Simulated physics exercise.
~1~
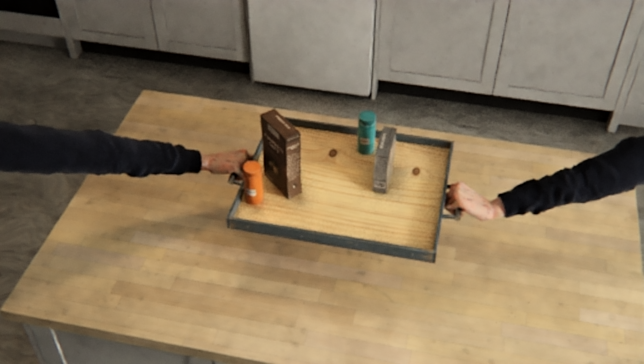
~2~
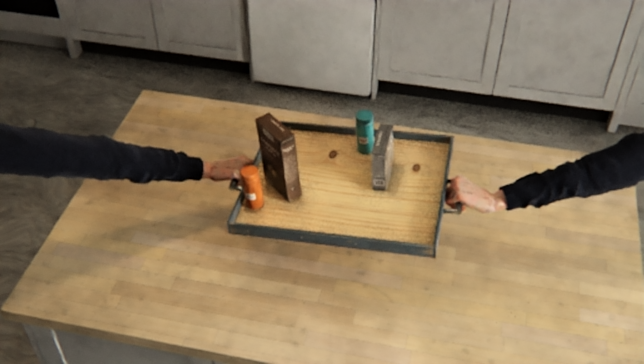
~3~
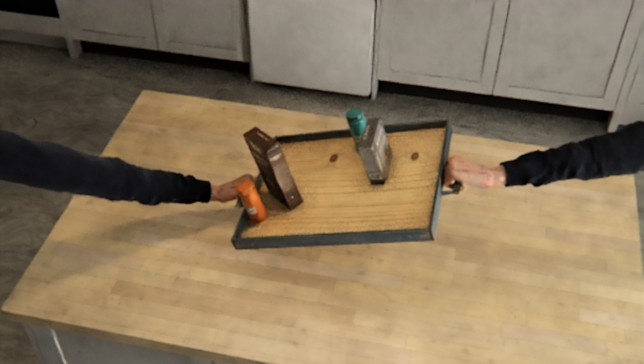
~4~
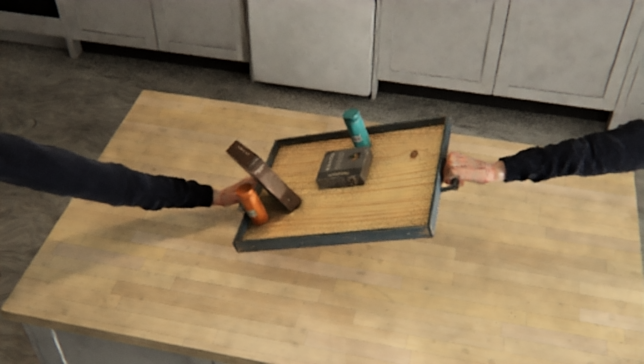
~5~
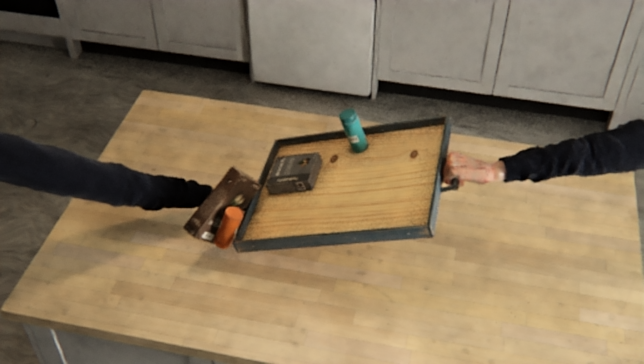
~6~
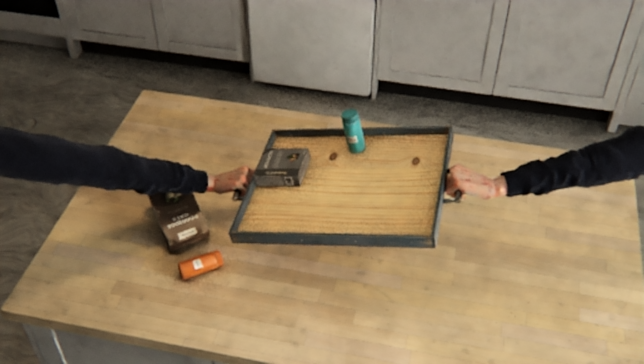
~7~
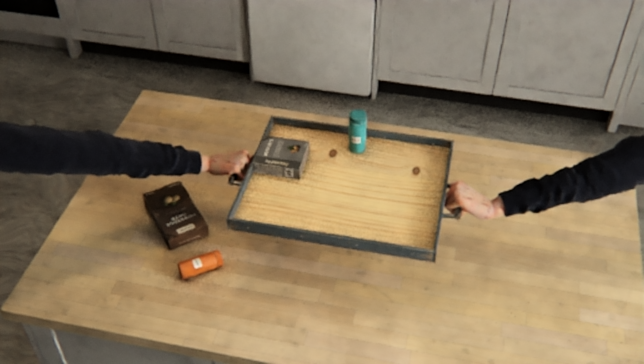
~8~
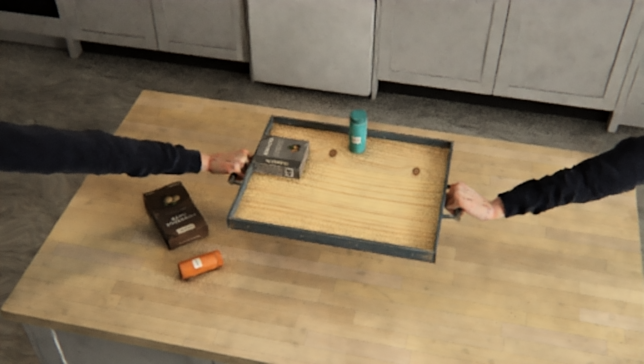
In a kitchen, two hands tip a tray left, spilling two items and toppling another.
